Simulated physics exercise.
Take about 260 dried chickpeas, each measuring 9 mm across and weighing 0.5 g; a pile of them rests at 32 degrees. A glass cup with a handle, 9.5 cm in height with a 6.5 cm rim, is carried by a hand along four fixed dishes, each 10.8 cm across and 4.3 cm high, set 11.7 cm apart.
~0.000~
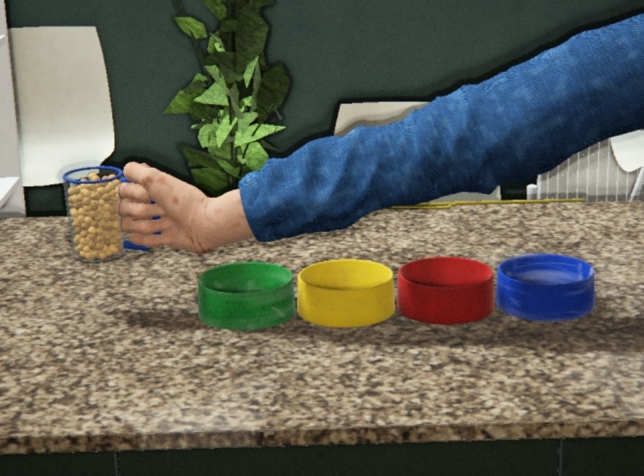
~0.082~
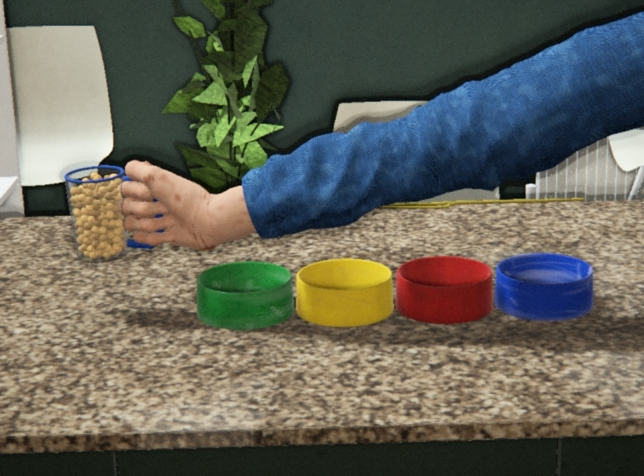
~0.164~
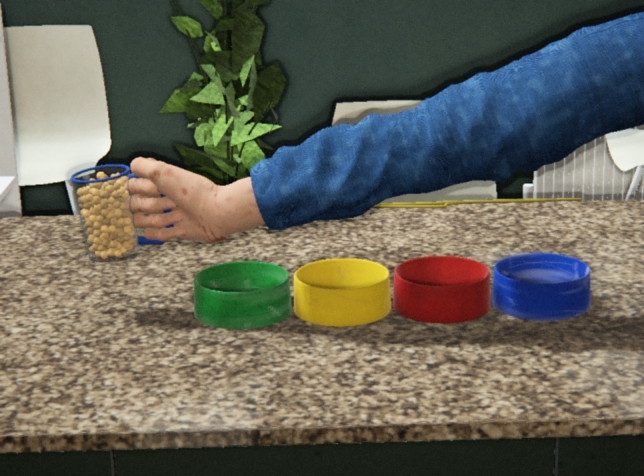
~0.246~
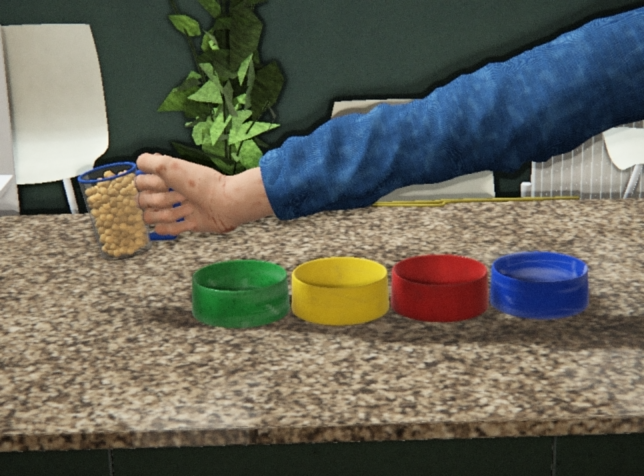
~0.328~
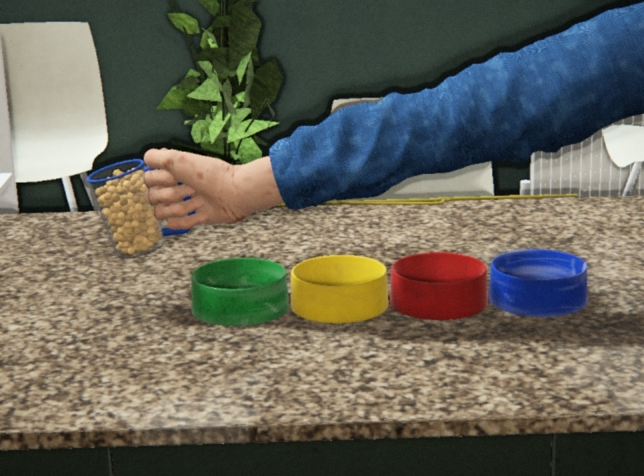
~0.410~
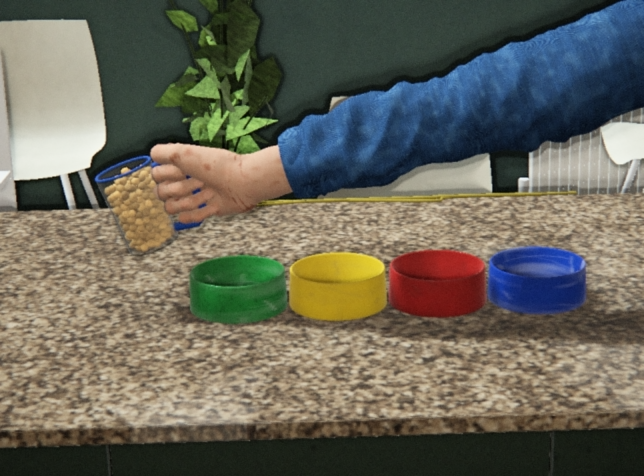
A hand in a blue sleeve held a clear cup of chickpeas on a speckled counter, then lifted it slightly, moving it a little right and tilting it leftward, beside four colored dishes.
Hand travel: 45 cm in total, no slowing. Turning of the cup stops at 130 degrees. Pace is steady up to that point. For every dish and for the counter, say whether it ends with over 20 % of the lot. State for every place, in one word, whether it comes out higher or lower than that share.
Red dish: Higher, blue dish: Lower, green dish: Lower, yellow dish: Higher, counter: Lower.
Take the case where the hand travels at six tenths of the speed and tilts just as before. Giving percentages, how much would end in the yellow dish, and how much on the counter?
Yellow: 0; counter: 10.
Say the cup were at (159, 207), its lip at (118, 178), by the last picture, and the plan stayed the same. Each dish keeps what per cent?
Kept per dish: Red = 100, blue = 0, green = 0, yellow = 0.
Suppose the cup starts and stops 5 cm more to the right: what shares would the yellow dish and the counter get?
Yellow 20, counter 0.
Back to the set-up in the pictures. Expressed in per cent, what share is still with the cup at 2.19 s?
About 70 per cent.
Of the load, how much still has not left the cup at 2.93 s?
Roughly 0 in a hundred.
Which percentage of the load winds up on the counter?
The figure is about 5 percent.
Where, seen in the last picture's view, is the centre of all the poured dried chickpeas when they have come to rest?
In the last view, approximately (378, 293).
After 1.48 s, tilt 73 degrees; cup holds 100 %.
Then, at 2.19 s, tilt 110 degrees; cup holds 70 %, yellow 25 %.
After 2.93 s, tilt 130 degrees; cup holds 0 %, red 45 %, yellow 45 %.
By 3.4 s all is still; red 45 %, blue 0 %, green 0 %, yellow 45 %, counter 5 %.
